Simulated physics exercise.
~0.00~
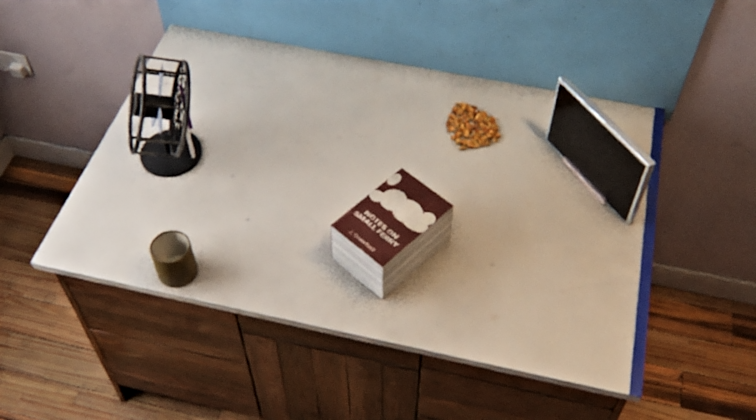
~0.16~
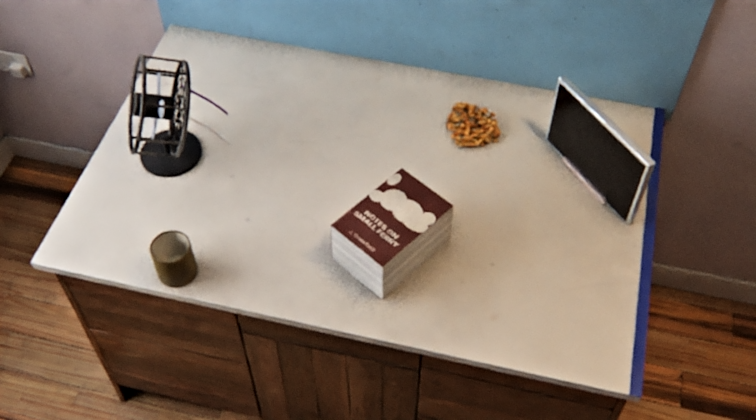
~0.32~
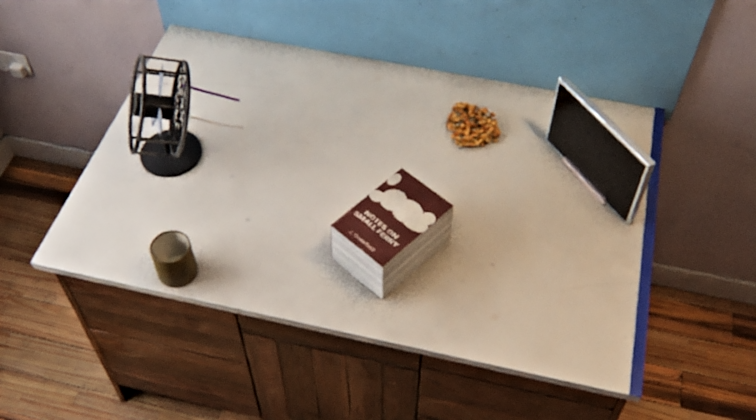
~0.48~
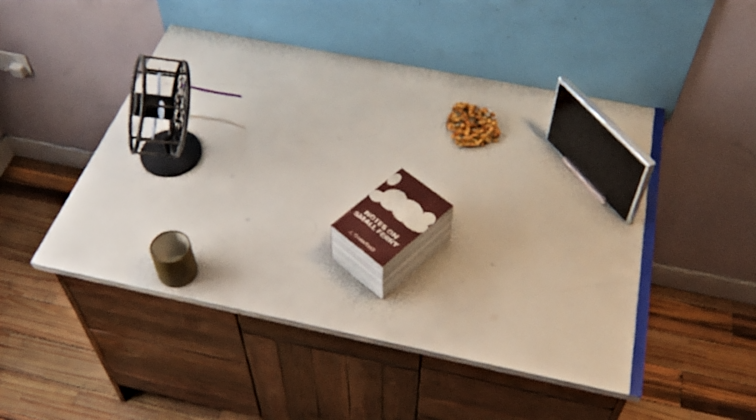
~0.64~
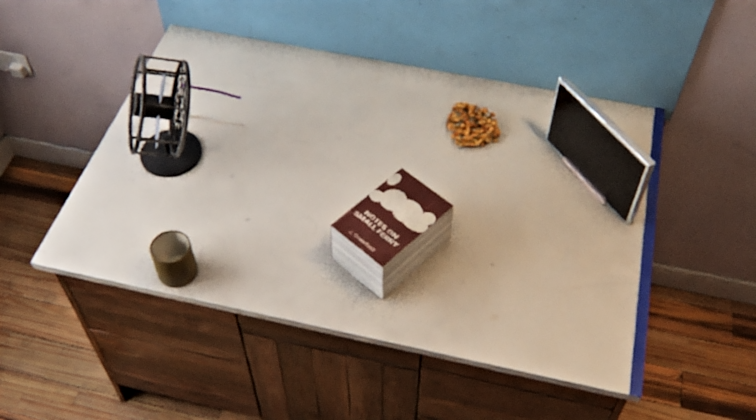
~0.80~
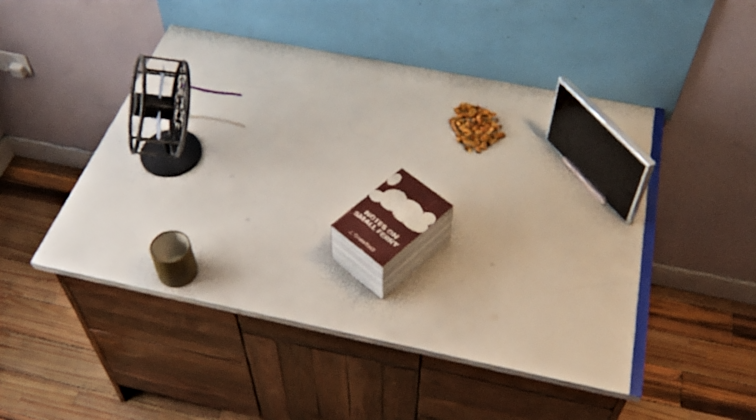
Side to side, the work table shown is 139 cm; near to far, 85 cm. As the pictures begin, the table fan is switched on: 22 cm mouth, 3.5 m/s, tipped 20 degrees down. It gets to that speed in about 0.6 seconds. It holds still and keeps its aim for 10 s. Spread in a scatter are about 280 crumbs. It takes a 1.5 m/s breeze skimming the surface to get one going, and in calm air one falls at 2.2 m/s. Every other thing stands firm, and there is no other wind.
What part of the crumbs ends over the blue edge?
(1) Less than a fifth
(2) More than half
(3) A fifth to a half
More than half.
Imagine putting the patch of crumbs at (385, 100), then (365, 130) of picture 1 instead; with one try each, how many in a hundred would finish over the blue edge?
Near 100 % for the first and near 90 % for the second.
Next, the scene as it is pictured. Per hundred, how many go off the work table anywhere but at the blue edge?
That lands at some 0 %.
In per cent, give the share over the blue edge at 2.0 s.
I reckon close to 90 %.
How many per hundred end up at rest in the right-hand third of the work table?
Roughly 10 in a hundred.
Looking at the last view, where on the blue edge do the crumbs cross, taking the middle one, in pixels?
I'd put my finger close to (662, 137).
After 2.0 s, 11 % are on the move or not yet settled, 87 % are over the blue edge.
After 3.2 s, 7 % are on the move or not yet settled, 90 % are over the blue edge.
After 5.5 s, 5 % are on the move or not yet settled, 90 % are over the blue edge.
After 10.0 s, at the end, 91 % are over the blue edge.
